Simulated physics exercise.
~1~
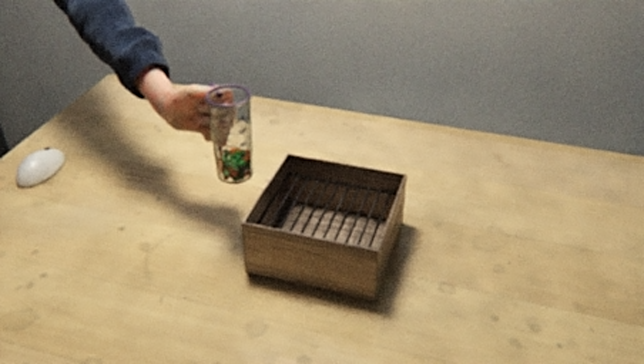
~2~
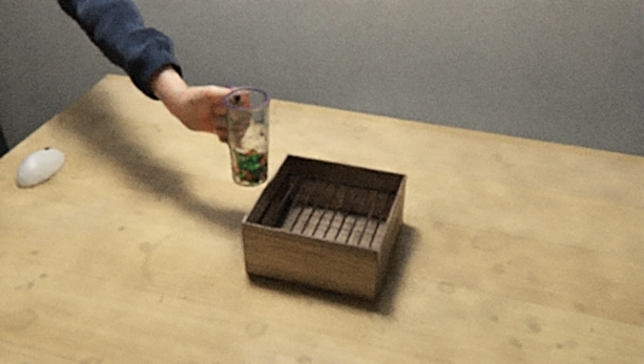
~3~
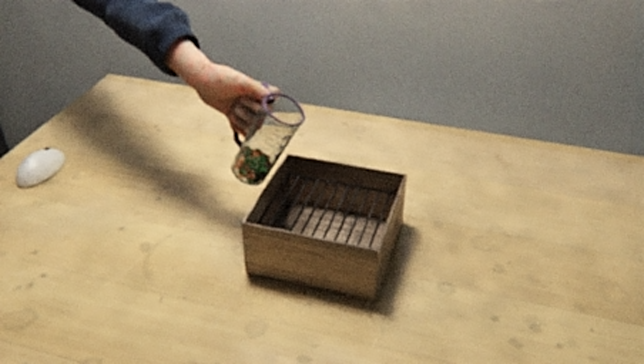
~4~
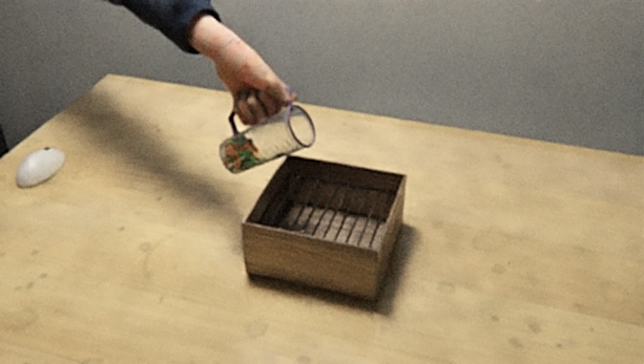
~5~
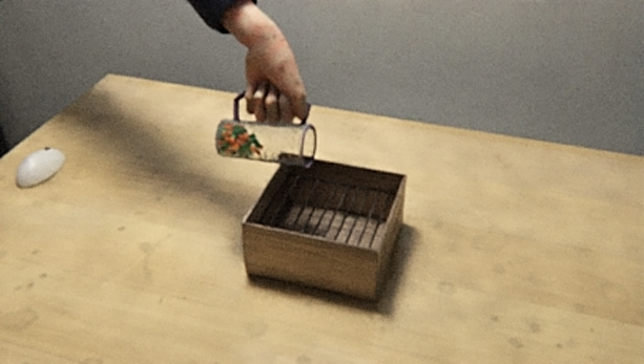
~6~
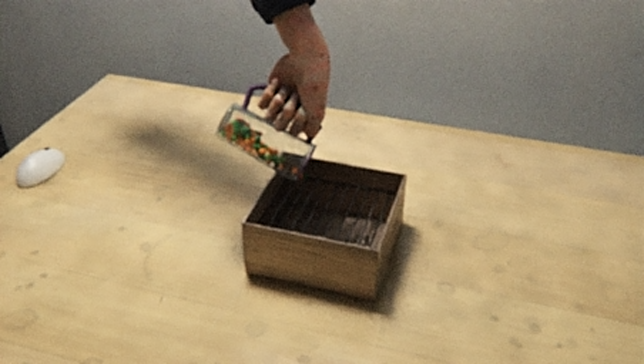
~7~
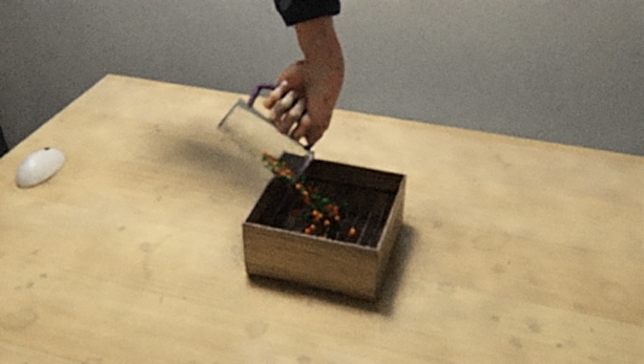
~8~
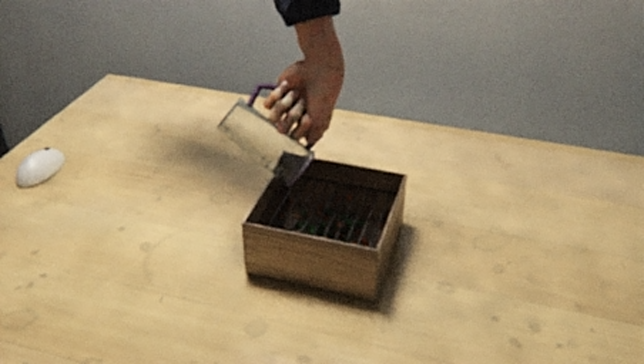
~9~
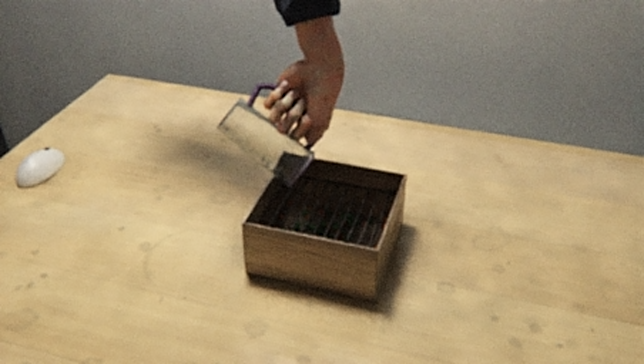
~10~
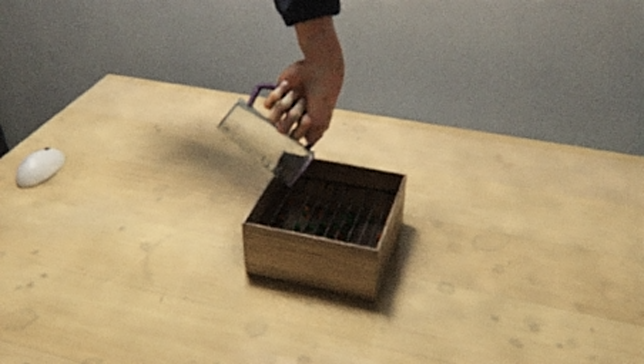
In this clip, a hand carries a clear cup of orange and green pieces to the right over a wooden box with wires across it, then tips it until the pieces pour in and drop below the wires, leaving the emptied cup held tilted above the box.
